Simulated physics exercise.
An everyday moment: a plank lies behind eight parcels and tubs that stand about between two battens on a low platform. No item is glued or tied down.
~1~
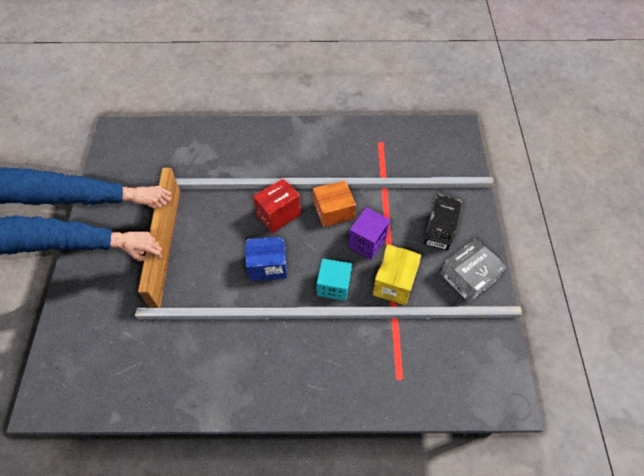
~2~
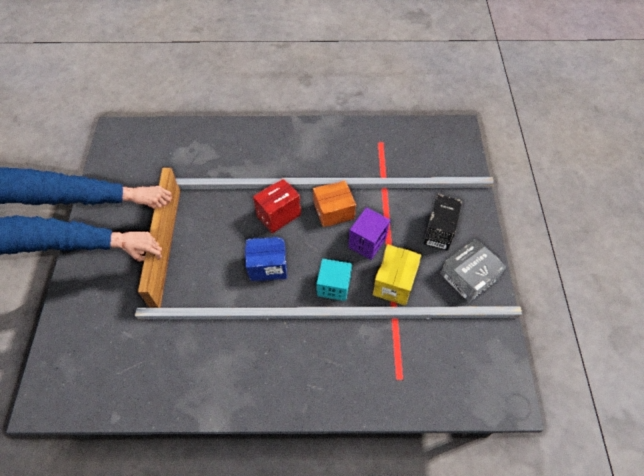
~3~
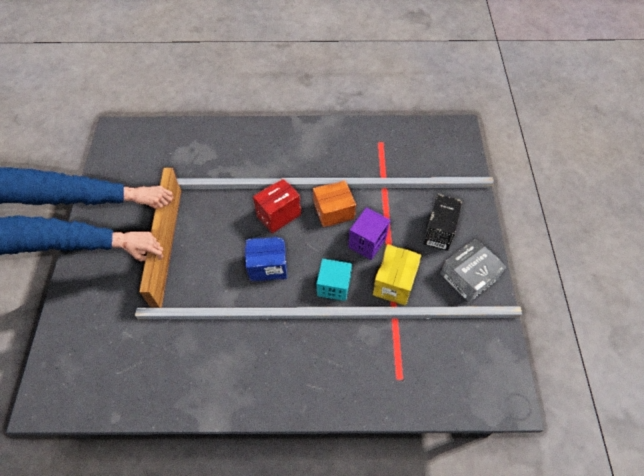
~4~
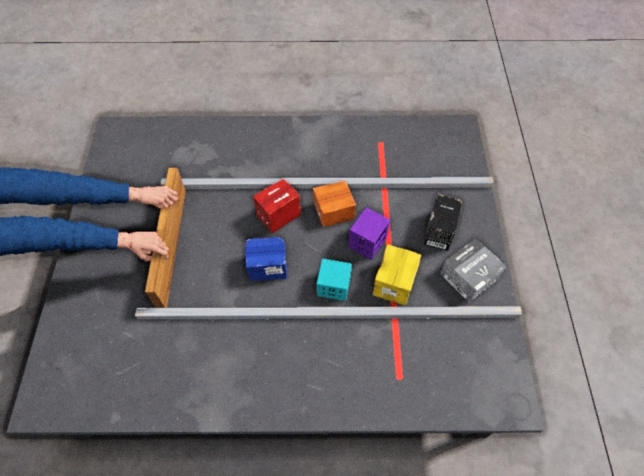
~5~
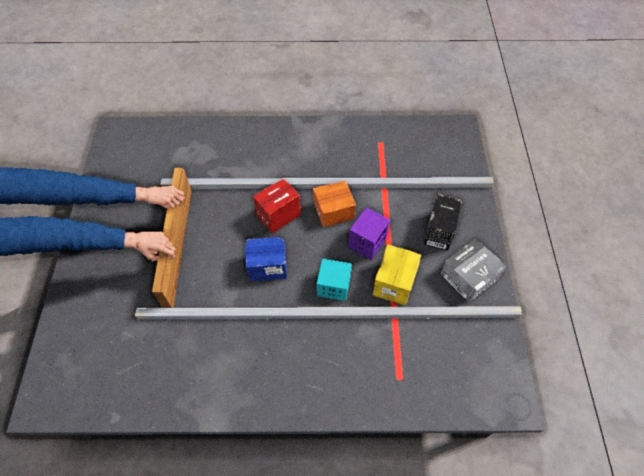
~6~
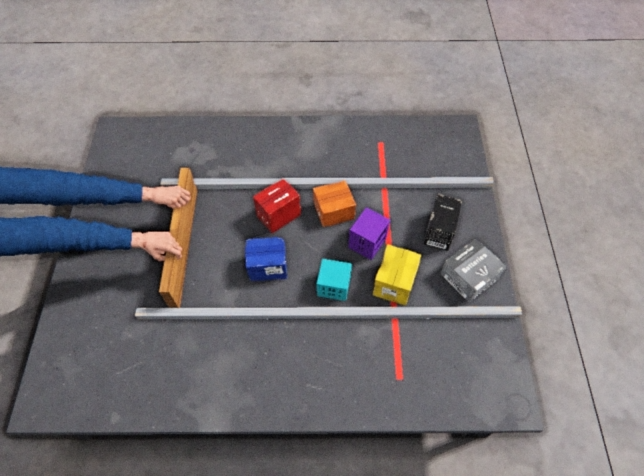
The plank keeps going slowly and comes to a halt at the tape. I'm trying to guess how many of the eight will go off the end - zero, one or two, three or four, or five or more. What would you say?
I would say zero.
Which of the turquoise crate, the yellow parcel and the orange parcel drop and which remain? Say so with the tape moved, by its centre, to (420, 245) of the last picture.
Going one by one, the turquoise crate is still up, the yellow parcel is still up, the orange parcel is still up.
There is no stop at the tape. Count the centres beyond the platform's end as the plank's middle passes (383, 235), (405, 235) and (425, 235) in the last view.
Going through the three places, I get 0, 0 and 1.
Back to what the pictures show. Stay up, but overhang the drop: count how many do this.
Answer: 1.
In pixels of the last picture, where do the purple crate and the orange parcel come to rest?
Roughly (434, 231) for the first and roughly (440, 198) for the second.
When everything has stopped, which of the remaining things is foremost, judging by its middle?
The grey box, that one.
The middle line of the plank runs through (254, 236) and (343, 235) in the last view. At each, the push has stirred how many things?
The count reaches 2 first and 6 second.
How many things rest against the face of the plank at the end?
In total, 3.
Early on, none off yet; grey box at rest near (473, 270); black box at rest near (443, 222); yellow parcel at rest near (397, 275).
Finally, the number that fall off is zero.
